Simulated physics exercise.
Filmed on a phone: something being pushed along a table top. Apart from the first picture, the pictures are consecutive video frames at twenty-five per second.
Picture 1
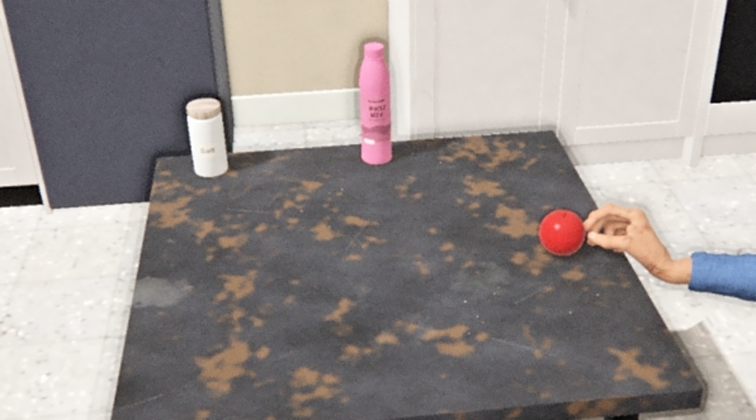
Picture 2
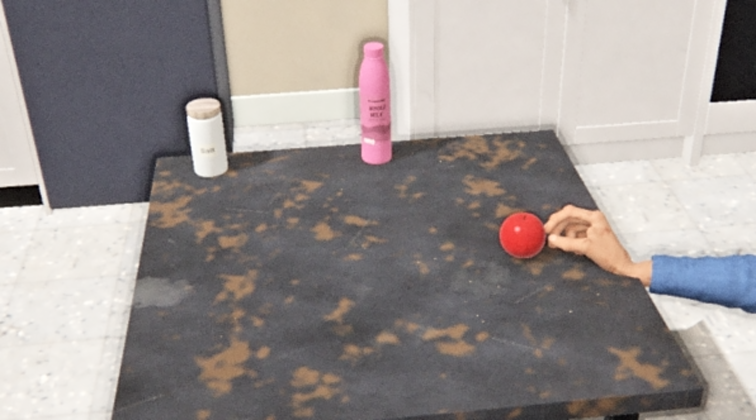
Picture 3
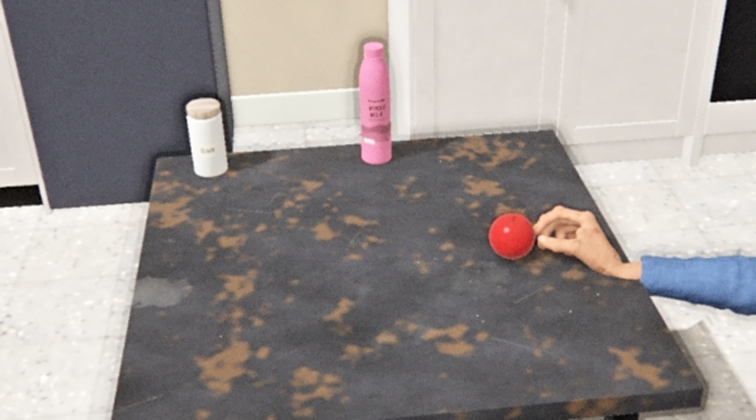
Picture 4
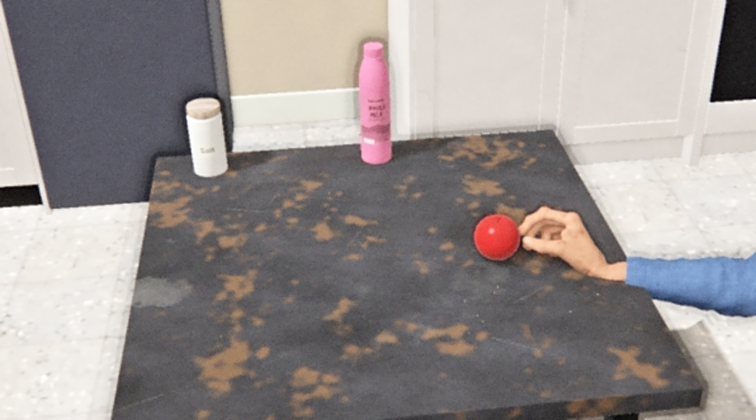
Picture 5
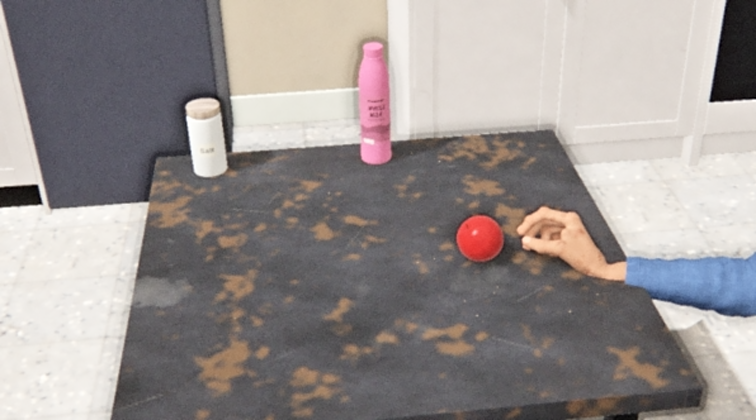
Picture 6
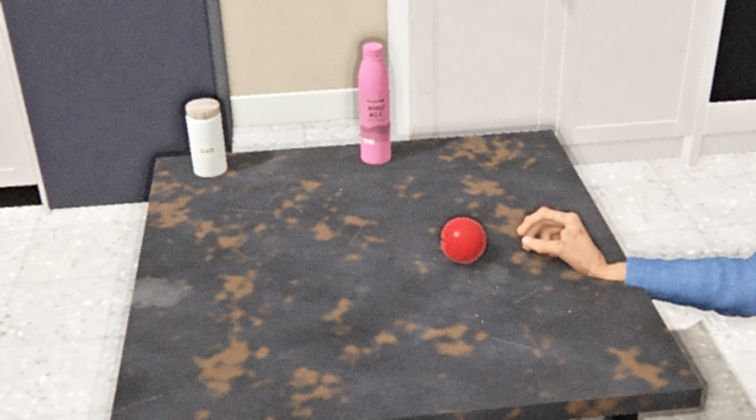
To begin with, a hand in a blue sleeve touches a round red object on the right of a dark, brown-patched table, with a white container and pink bottle behind. The hand pushes it left, then stays back as the object moves a little farther left, opening a gap between them.
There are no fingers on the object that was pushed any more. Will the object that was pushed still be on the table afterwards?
Off the table.
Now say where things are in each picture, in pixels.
In the first picture, under the hand; red apple (562, 233).
In the second picture, under the hand; red apple (523, 236).
In the third picture, under the hand; red apple (512, 236).
In the fourth picture, red apple (497, 238).
In the fifth picture, red apple (480, 239) displaced a little.
In the sixth picture, red apple (464, 240) displaced about its own width.
Then, 0.30 s past the last view, red apple displaced well along near (340, 250).
Then, 0.80 s past the last view, red apple displaced well along near (143, 266).
Then, 1.20 s past the last view, red apple now off the table.
Finally, off the table, red apple.
